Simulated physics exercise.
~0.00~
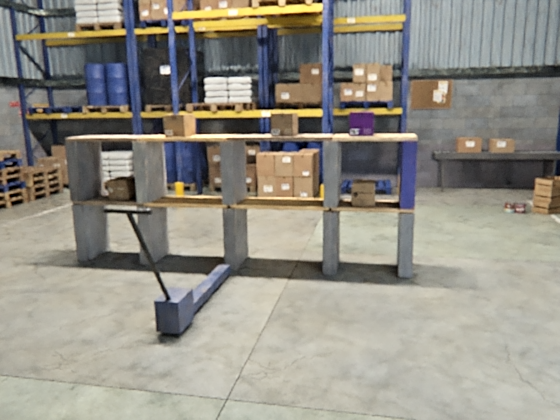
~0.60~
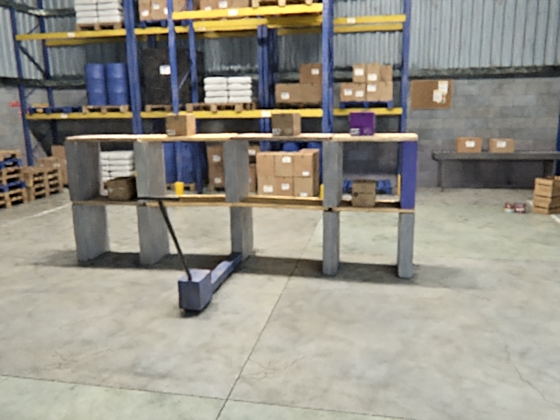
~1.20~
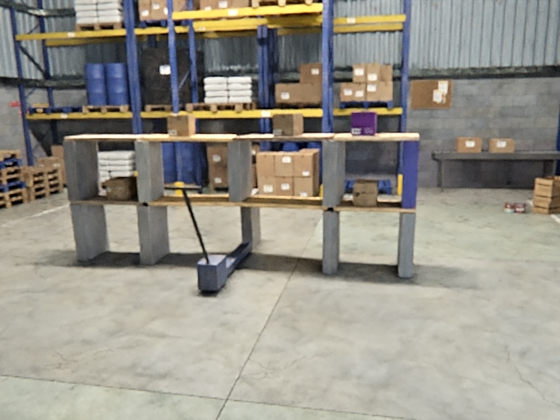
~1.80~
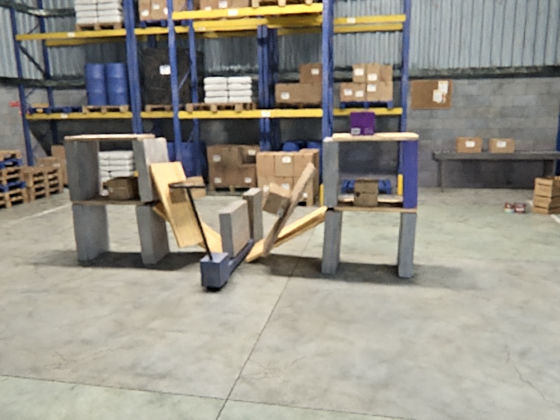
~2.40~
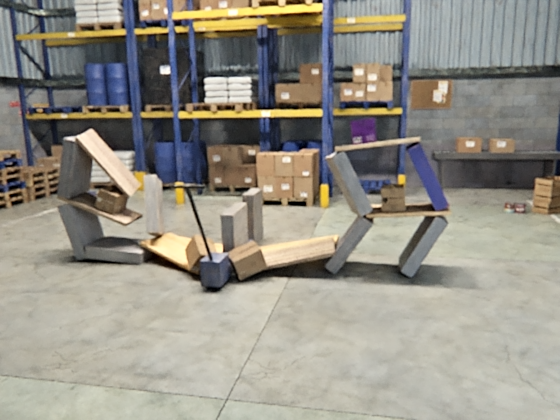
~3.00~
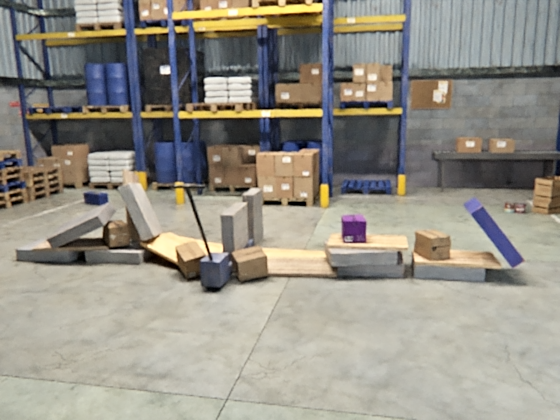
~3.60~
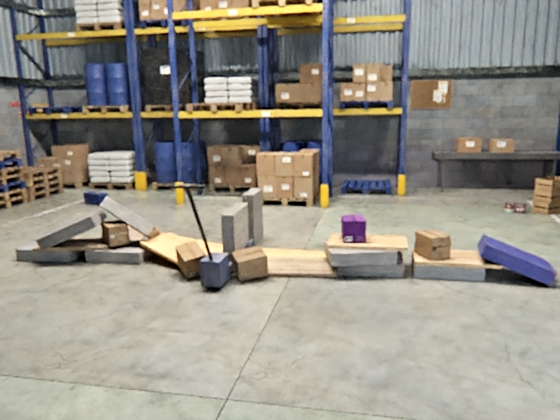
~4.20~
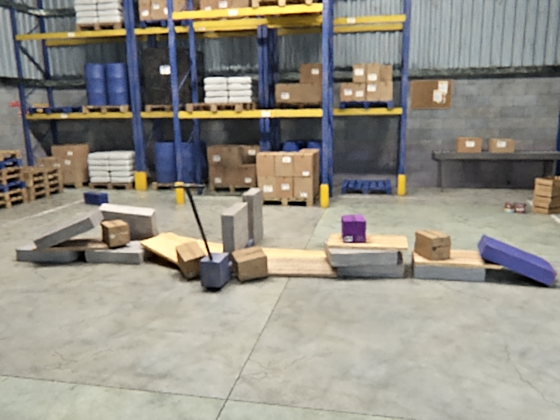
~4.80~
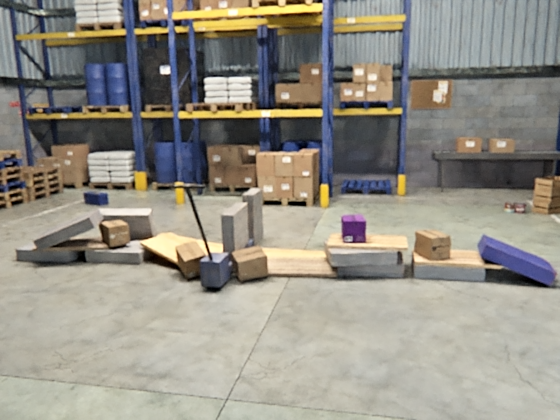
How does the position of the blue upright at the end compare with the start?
At the start the blue upright stands upright in the top tier at the right end. By the end it is on its side, low down at the right of the collapsed pieces.
